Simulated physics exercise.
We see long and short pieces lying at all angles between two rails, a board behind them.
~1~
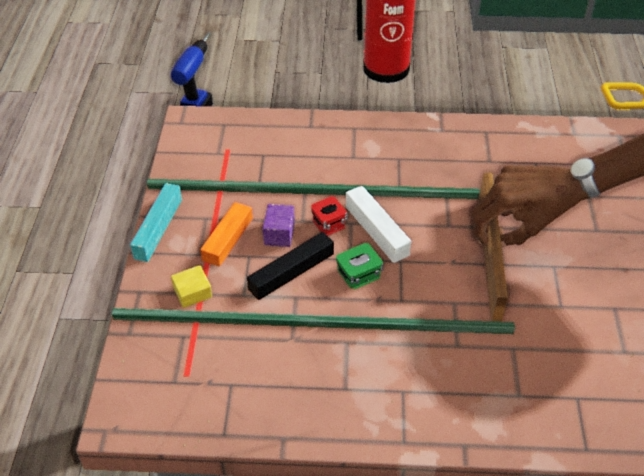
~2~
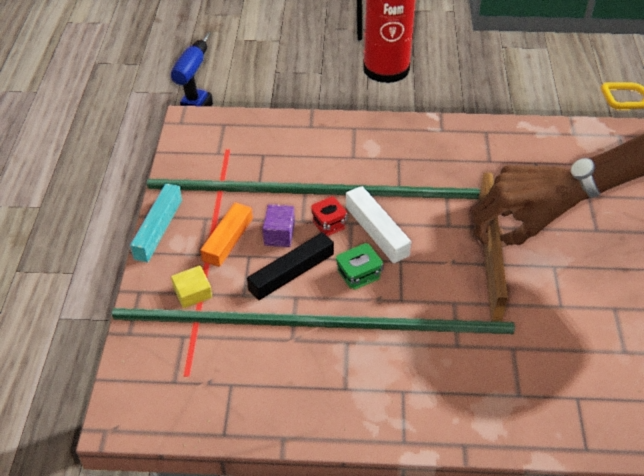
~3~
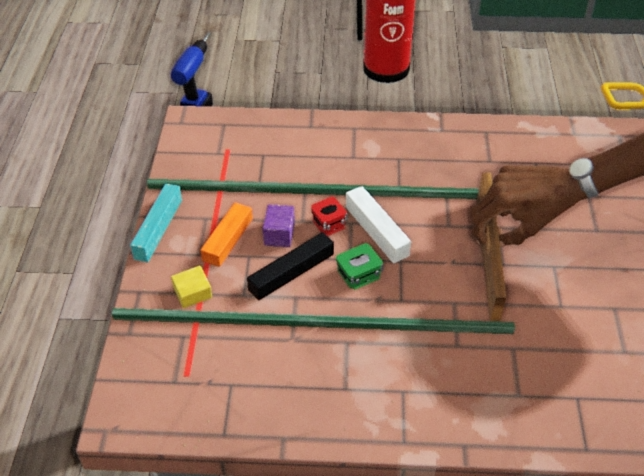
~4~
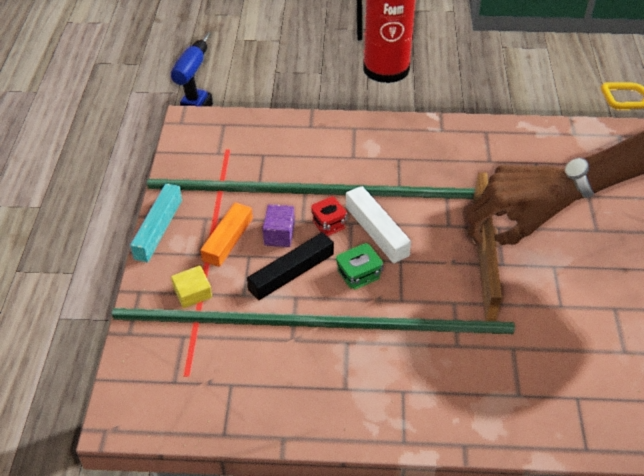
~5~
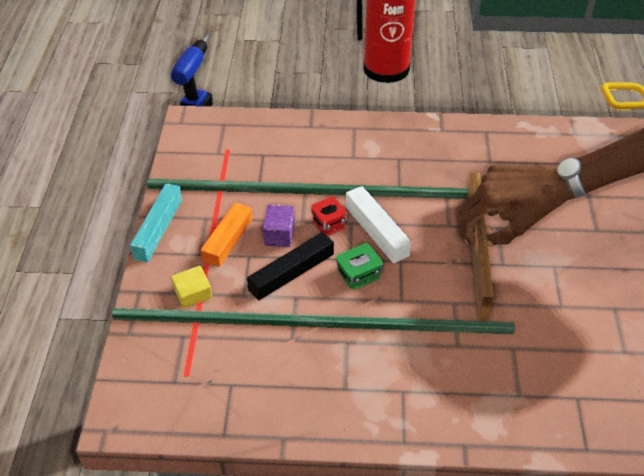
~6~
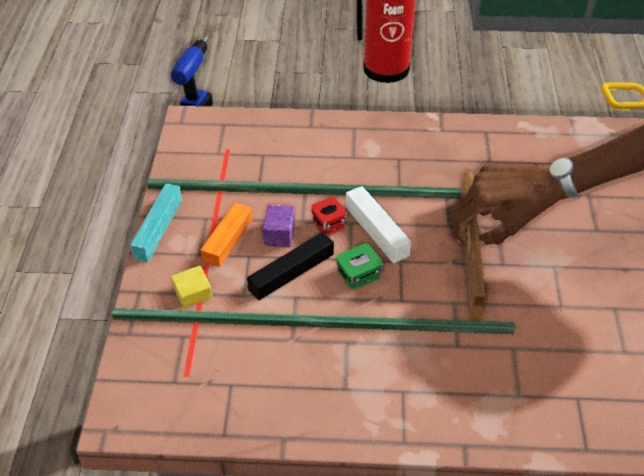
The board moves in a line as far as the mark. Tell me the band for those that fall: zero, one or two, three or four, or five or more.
Outcome: The number that fall off is one or two.
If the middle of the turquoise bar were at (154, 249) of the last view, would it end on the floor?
Then it comes down.
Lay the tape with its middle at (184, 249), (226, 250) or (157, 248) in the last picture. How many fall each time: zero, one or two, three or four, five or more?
For each place: 3 or 4; 1 or 2; five or over.
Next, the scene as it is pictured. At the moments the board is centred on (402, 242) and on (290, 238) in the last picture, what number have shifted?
The counts are 1 and 6.
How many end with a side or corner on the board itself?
In contact: 2.
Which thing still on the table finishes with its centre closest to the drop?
The yellow block ends nearest.
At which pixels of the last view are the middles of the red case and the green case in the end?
First (183, 208), then (188, 274).
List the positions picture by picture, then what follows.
The first picture shows turquoise bar (157, 222); yellow block (192, 287); orange stick (227, 234); board (492, 245); tape (210, 250).
The second picture shows yellow block (192, 287); white bar (377, 224).
The third picture shows orange stick (227, 234); red case (329, 217).
The fourth picture shows turquoise bar (157, 222); purple block (279, 226).
The fifth picture shows yellow block (192, 287); green case (359, 267).
The sixth picture shows turquoise bar (157, 222); yellow block (192, 287); orange stick (227, 234); board (471, 244); tape (210, 250).
Soon after, none off yet; turquoise bar at rest near (157, 222); yellow block at rest near (192, 287); orange stick at rest near (227, 234).
At rest, the number that fall off is one or two; fallen, orange stick and turquoise bar.
